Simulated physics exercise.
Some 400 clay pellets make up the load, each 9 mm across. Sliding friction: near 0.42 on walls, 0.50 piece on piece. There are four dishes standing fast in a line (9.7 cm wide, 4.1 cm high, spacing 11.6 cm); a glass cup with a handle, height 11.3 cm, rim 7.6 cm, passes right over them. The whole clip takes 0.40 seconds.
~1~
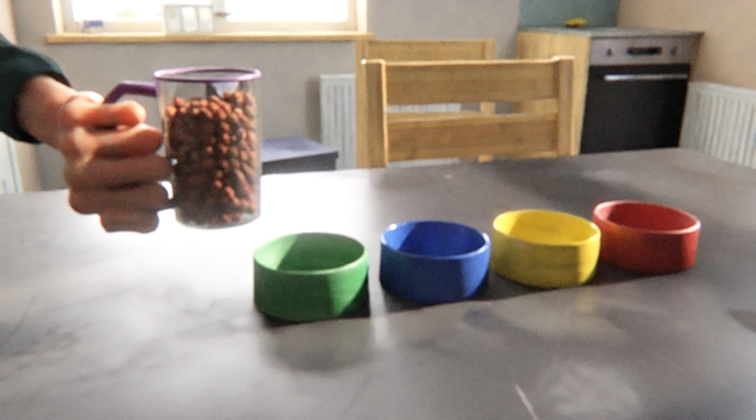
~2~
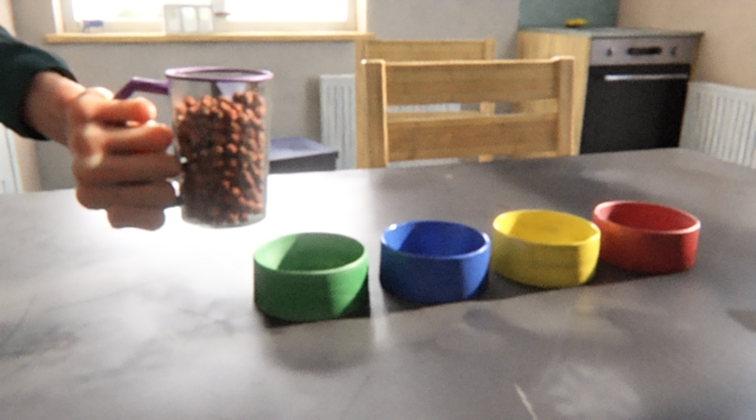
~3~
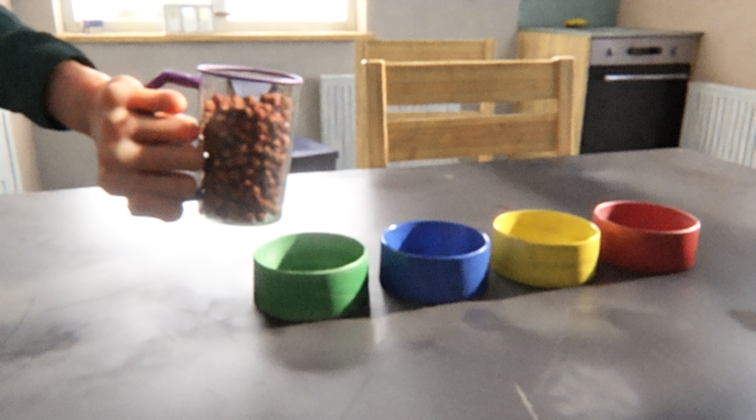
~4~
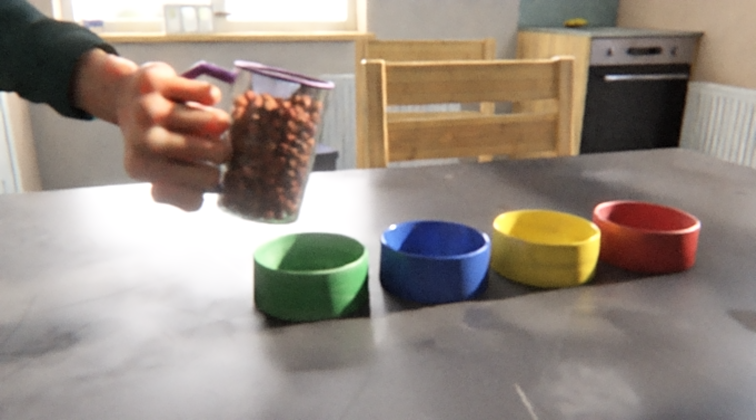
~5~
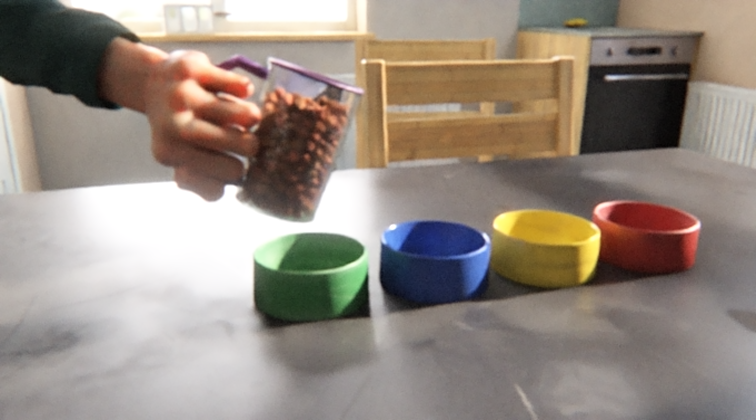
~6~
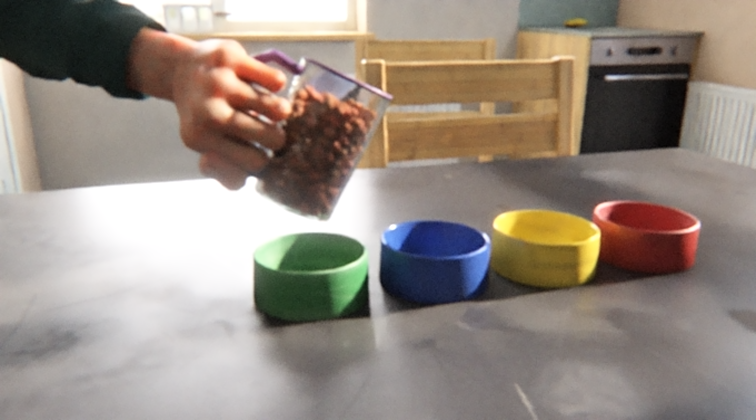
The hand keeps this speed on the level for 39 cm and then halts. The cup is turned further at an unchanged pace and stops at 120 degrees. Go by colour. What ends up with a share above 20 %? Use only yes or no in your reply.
Red dish: Yes; blue dish: No; green dish: No; yellow dish: No; counter: Yes.
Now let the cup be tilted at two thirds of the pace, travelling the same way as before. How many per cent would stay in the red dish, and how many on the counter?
Then red ends at 70 and the counter at 30.
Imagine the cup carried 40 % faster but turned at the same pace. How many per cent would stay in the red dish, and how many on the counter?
In that case: Red 70, and counter 30.
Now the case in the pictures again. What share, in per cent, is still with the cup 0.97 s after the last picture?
Some 95 per cent.
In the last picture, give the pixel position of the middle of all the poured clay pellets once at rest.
Centre at rest, approx.: (661, 237) px.
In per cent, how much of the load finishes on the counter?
Estimate: Near 35 per cent.
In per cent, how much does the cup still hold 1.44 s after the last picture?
10 per cent.
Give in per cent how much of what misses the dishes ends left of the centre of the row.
I'd say near 0 percent.
Then, 0.58 s after the last picture, tilt 70 degrees; cup holds 100 %.
Then, 0.97 s after the last picture, tilt 100 degrees; cup holds 95 %, red 5 %.
Then, 1.44 s after the last picture, tilt 120 degrees; cup holds 10 %, red 60 %.
In the end, red 65 %, blue 0 %, green 0 %, yellow 0 %, counter 35 %.
